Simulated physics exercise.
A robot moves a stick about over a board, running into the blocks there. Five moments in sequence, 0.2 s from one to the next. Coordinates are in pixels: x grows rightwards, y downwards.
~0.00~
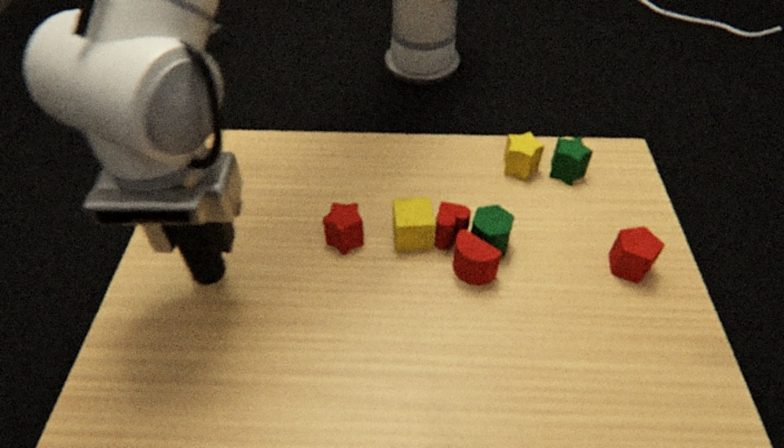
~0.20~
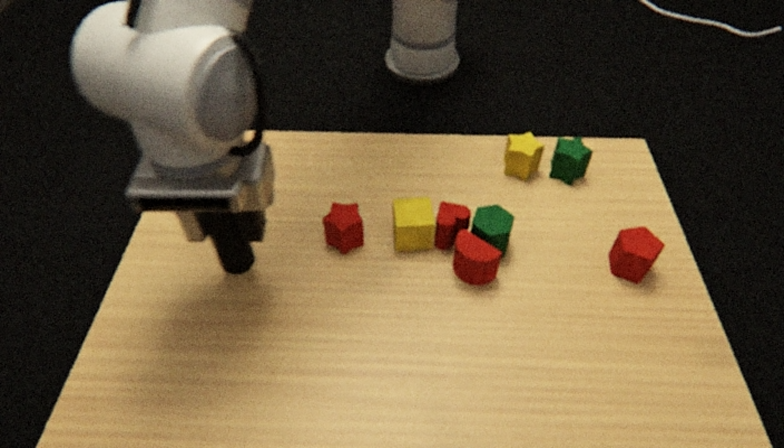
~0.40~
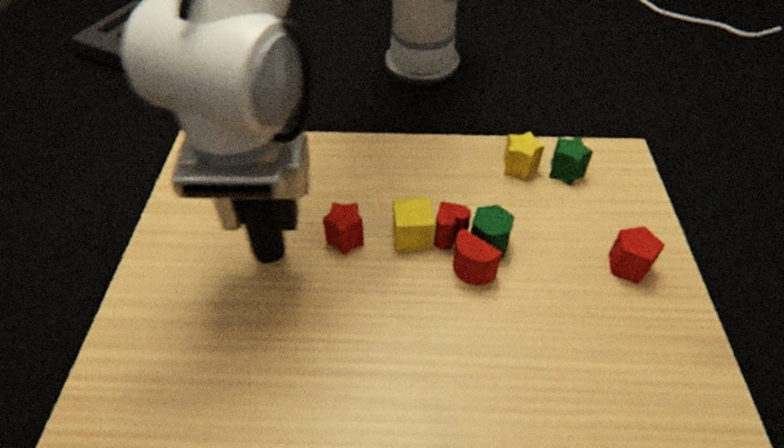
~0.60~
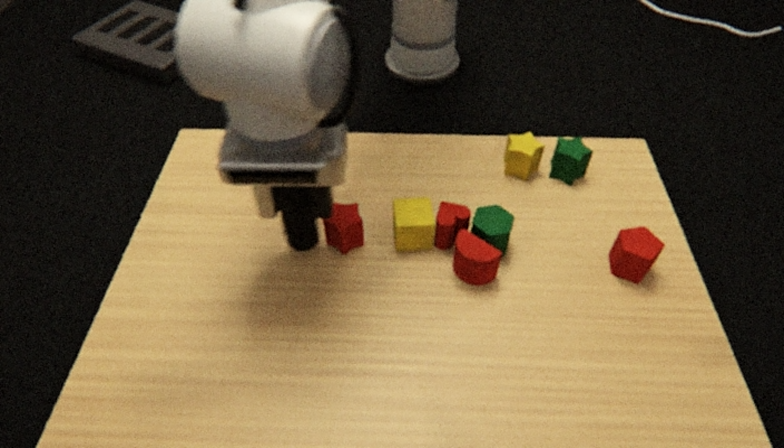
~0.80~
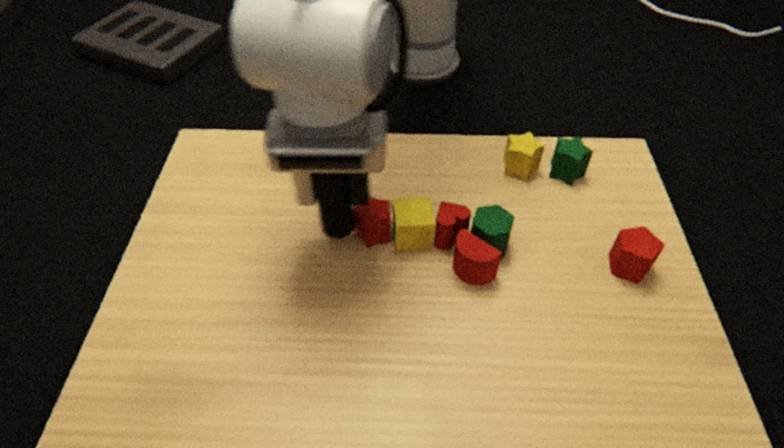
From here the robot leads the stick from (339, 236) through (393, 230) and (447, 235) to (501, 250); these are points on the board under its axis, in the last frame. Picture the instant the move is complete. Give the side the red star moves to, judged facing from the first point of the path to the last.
It shifts leftward.
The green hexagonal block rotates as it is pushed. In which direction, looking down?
It spins clockwise.
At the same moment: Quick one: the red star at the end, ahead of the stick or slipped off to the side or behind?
The red star slips off.
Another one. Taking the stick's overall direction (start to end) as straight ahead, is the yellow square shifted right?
No, that is not how it ends up.
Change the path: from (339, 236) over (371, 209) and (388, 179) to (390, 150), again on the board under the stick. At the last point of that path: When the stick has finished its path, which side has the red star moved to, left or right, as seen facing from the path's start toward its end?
My prediction: Rightwards.
What follows on the original path. One third of the way, stick (394, 222); red star (431, 202); yellow square (467, 207); red heart-shaped block (500, 206), turned 15° anticlockwise; green hexagonal block (526, 225), turned 55° clockwise.
Two thirds of the way, stick (449, 227); red star (486, 203), turned 15° anticlockwise; yellow square (522, 200); red heart-shaped block (551, 194), turned 30° anticlockwise; green hexagonal block (548, 228), turned 110° clockwise.
At the end, stick (503, 242); red star (526, 207), turned 70° anticlockwise; yellow square (554, 190), turned 20° anticlockwise; red heart-shaped block (580, 181), turned 40° anticlockwise; green hexagonal block (560, 230), turned 140° clockwise; red pentagon unmoved.
